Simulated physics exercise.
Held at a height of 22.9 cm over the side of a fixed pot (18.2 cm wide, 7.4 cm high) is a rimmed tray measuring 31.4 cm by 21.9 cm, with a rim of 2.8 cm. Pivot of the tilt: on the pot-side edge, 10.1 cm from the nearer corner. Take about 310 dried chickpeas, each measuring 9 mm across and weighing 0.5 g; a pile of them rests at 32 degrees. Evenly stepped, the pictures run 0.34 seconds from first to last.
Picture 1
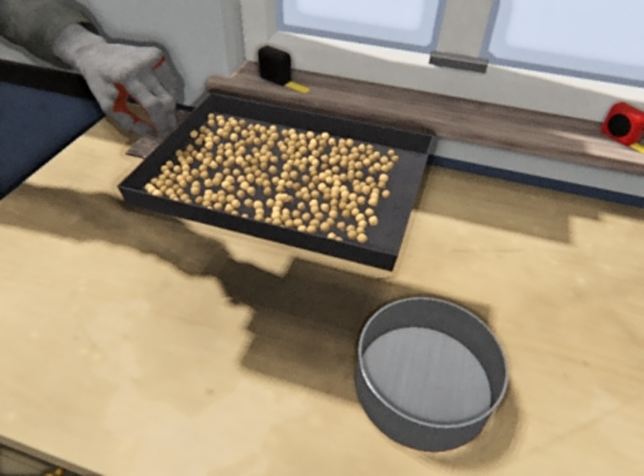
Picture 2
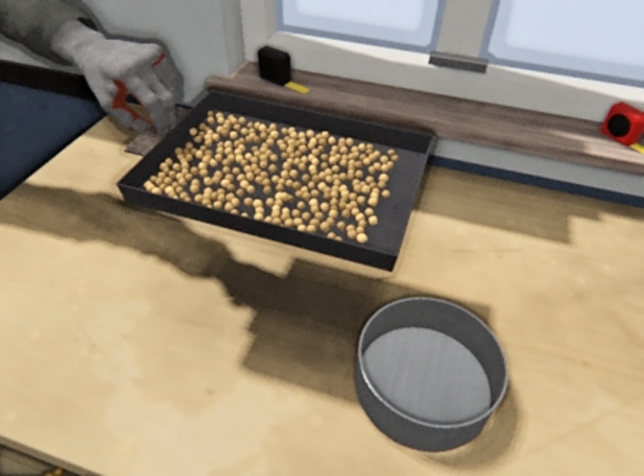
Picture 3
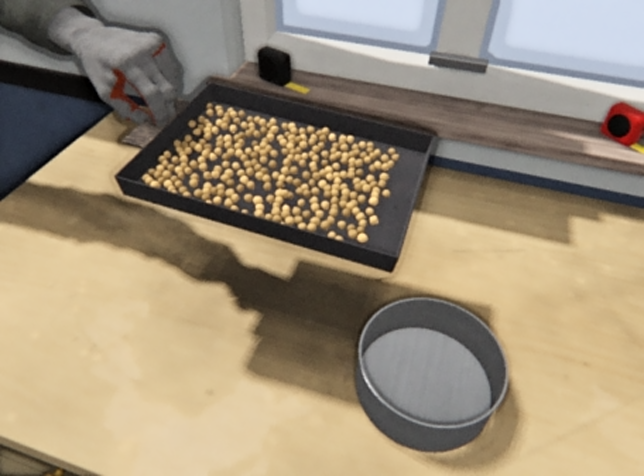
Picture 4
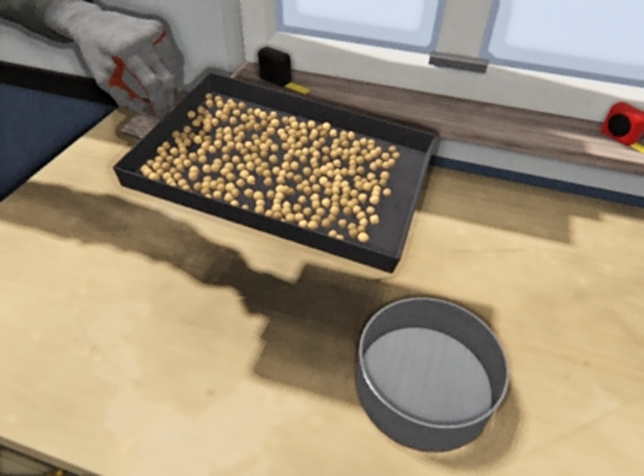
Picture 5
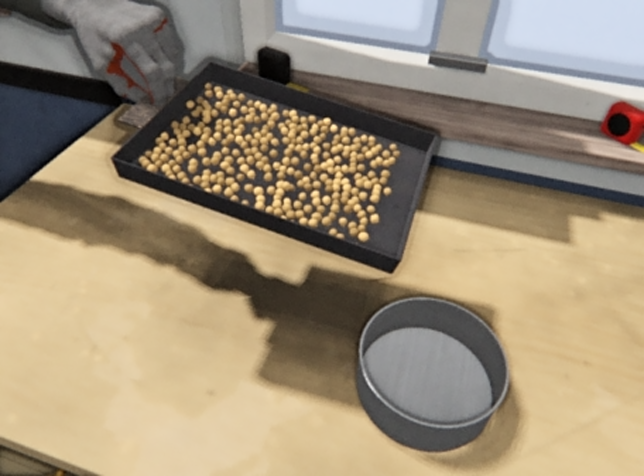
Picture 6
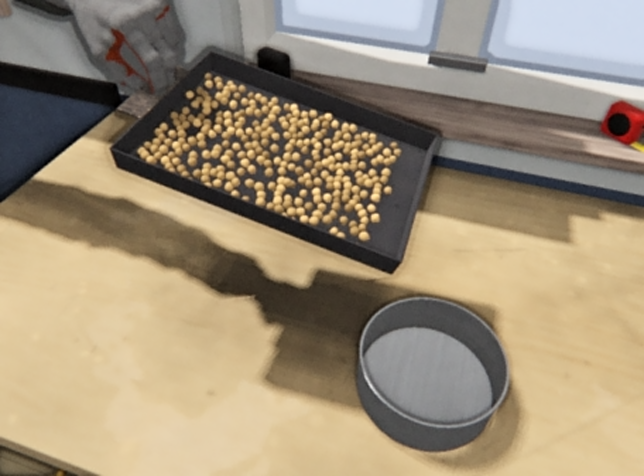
On a pale wooden worktop by a window, a gloved hand is at the left end of a dark rimmed tray of chickpeas, with a round grey pot nearby. The tray starts level, then its left side rises gradually with the hand, leaving it slanting gently down toward the right.
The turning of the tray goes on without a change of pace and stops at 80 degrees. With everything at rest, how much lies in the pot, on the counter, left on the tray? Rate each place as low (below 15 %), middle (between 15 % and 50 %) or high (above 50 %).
Ratings: Pot low; counter low; tray high.
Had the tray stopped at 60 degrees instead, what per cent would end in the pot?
Result: Close to 0 %.
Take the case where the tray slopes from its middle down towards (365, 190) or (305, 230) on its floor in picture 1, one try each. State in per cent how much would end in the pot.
Roughly 0 per cent on the first try and 0 per cent on the second.
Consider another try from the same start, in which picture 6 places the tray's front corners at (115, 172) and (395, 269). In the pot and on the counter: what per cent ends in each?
Split: Pot = 5, counter = 0.
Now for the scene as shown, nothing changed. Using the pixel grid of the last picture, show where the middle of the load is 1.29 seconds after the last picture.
Near (393, 185).
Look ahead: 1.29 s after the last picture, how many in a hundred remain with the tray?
100 %, give or take.
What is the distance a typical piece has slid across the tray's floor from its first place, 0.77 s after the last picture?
About 10 cm.
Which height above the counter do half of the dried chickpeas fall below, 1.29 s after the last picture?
Median height: Approx. 28 cm.
Then, 0.77 s after the last picture, tilt 43 degrees; the tray holds 100 %, the pot 0 %.
Then, 1.29 s after the last picture, tilt 65 degrees; the tray holds 100 %, the pot 0 %.
Then, 1.86 s after the last picture, tilt 80 degrees; the tray holds 100 %, the pot 0 %.
In the end, pot 0 %, counter 0 %, tray 100 %.
